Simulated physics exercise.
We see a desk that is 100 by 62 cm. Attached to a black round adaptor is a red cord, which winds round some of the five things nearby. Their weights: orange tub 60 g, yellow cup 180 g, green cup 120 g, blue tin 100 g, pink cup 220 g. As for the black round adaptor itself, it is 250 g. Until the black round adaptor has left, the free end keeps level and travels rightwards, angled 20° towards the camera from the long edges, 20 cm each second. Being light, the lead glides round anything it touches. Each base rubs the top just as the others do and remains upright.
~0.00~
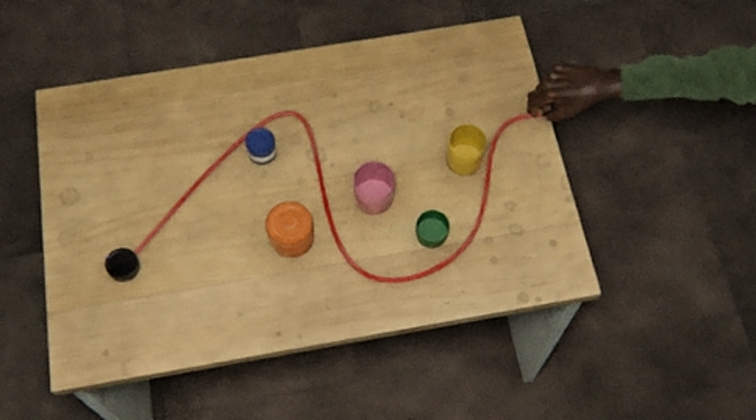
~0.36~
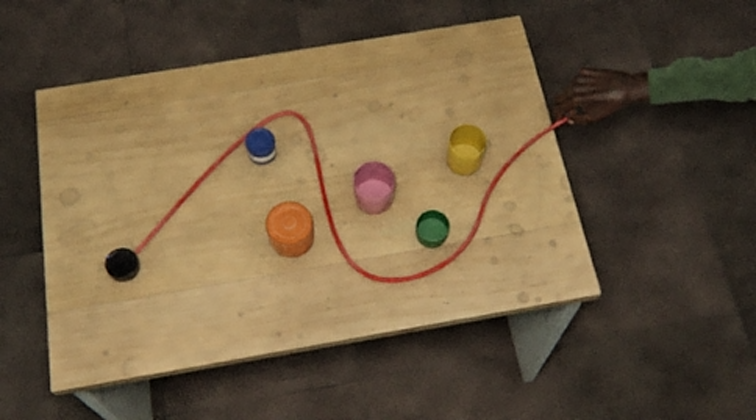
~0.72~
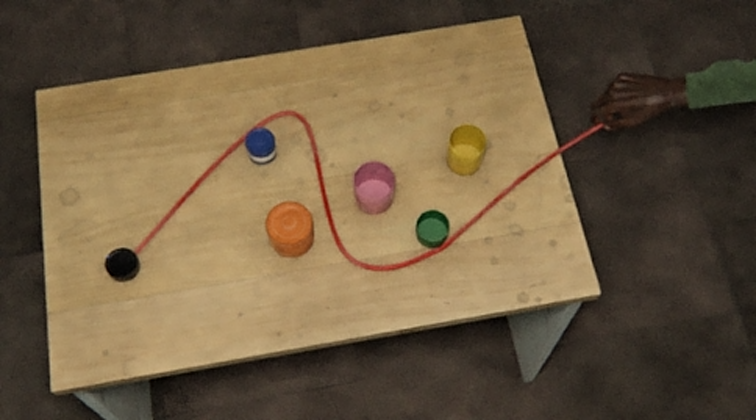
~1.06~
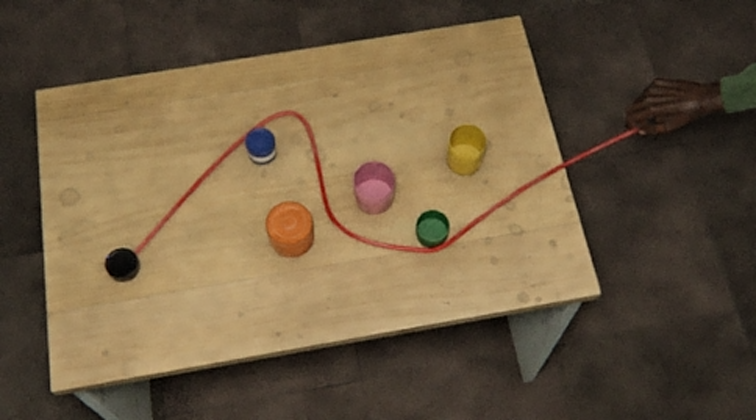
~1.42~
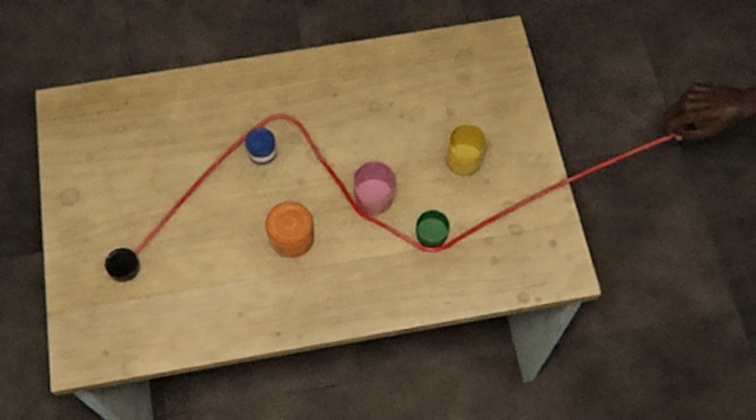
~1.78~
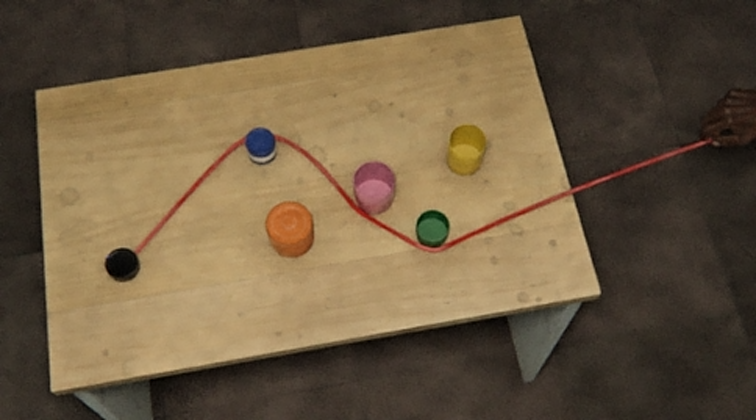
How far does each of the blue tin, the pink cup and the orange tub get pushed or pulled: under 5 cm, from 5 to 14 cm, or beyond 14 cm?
Blue tin: Beyond the upper mark; pink cup: Under the lower mark; orange tub: Between the two marks.
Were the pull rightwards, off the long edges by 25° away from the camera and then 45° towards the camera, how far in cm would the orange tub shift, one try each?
It would shift around 7 cm the first time and around 11 cm the second time.
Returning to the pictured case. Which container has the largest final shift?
The blue tin.
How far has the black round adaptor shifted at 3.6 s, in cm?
About 10 cm.
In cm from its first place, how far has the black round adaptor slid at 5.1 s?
Some 40 cm.
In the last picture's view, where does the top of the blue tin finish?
Pixel estimate: About (278, 251).
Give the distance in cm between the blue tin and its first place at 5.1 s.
Pretty much 22 cm, give or take.
At 3.6 s, the black round adaptor has slid 11 cm. Moved, blue tin 21 cm, orange tub 5 cm, green cup 4 cm.
At 5.1 s, the black round adaptor has slid 40 cm. Moved, blue tin 23 cm, orange tub 8 cm, green cup 4 cm.
At 6.6 s, the black round adaptor has slid 69 cm. Moved, blue tin 23 cm, orange tub 8 cm, green cup 6 cm.
At 7.9 s, the black round adaptor is off the top. Moved, blue tin 23 cm at (278, 251), orange tub 8 cm at (318, 251), green cup 6 cm, pink cup 0 cm at (374, 180).
